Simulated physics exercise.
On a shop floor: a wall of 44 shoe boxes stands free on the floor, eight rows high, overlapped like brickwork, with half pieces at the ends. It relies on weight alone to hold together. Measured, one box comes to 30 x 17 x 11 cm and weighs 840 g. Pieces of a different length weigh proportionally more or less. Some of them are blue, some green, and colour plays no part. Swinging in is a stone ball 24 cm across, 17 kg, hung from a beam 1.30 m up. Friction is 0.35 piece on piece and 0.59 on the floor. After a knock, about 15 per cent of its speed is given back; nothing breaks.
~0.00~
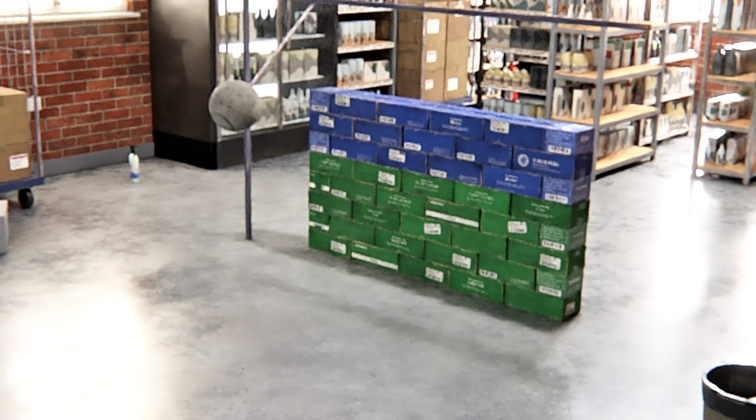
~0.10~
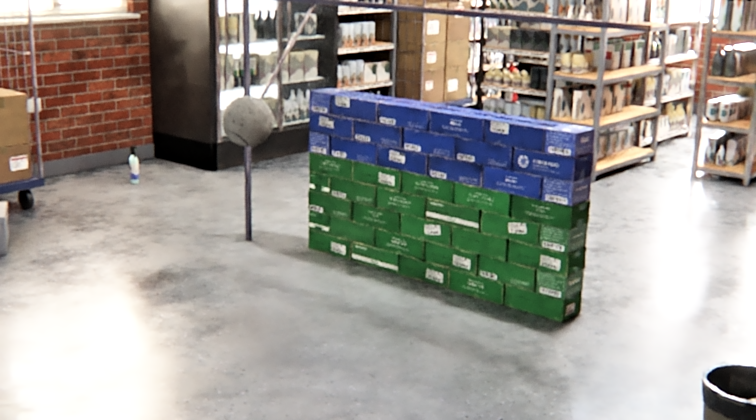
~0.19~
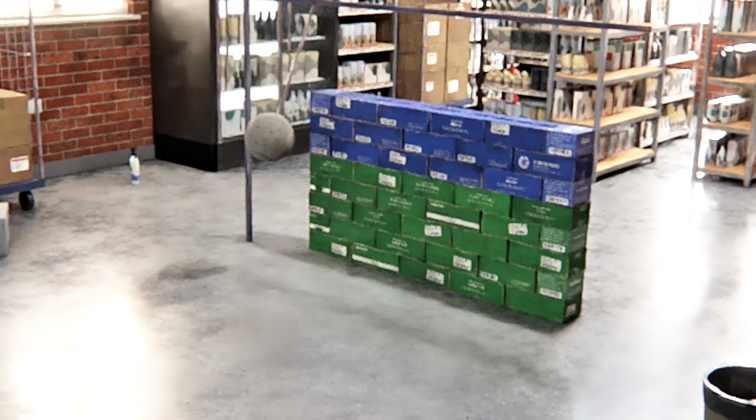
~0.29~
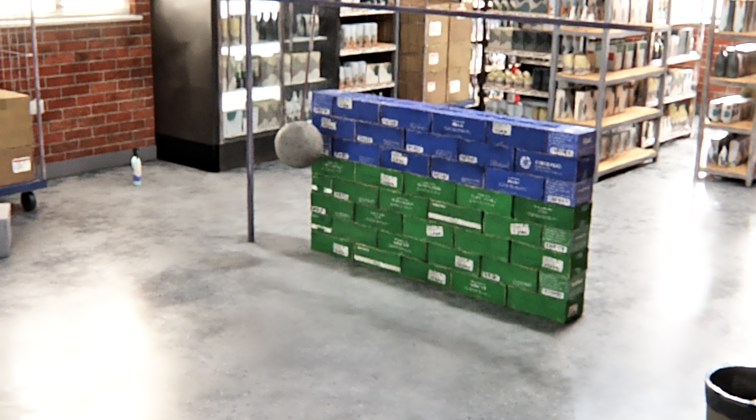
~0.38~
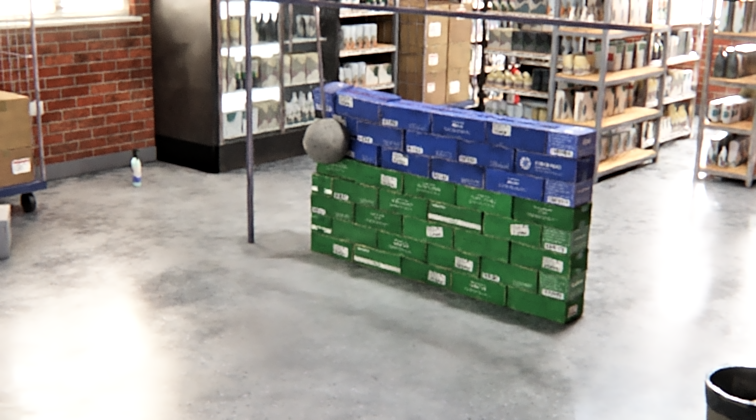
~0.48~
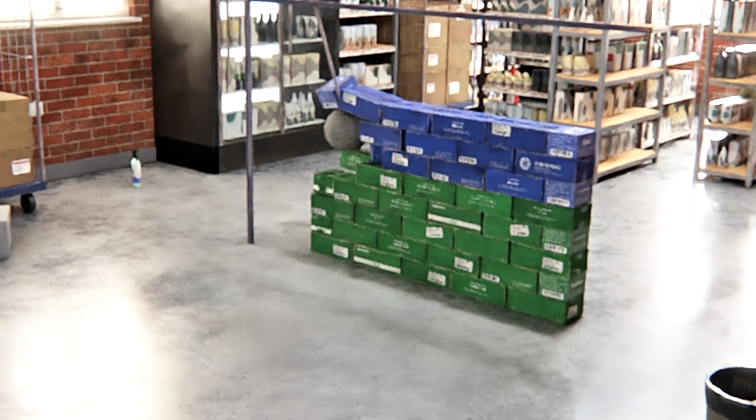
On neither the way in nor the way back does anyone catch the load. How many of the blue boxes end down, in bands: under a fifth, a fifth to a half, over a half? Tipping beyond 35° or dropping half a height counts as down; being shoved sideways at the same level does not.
A fifth to a half.
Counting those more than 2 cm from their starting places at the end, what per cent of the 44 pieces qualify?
The shifted ones make up 20 per cent.
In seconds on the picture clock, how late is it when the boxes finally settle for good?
Roughly 3.5 seconds.
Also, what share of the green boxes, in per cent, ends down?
Green: 10%.
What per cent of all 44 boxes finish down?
About 20% of them.
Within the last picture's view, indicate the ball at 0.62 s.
(366, 110) or so.
After 0.62 s, line 36° past plumb; 3 of the 17 blue boxes down (4 of 44 in all colours); top blue box unmoved.
After 0.92 s, line 35° past plumb; 4 of the 17 blue boxes down (5 of 44 in all colours); top blue box unmoved.
After 1.46 s, line 34° before plumb; 7 of the 17 blue boxes down (8 of 44 in all colours); top blue box unmoved.
After 2.14 s, line 13° past plumb; 7 of the 17 blue boxes down (8 of 44 in all colours); top blue box unmoved.
In the end (3.6 s), line 25° before plumb; 7 of the 17 blue boxes down (9 of 44 in all colours); top blue box unmoved; top green box unmoved. That is 41 per cent. From the last view, middles, top blue box near (525, 135), top green box near (389, 176).
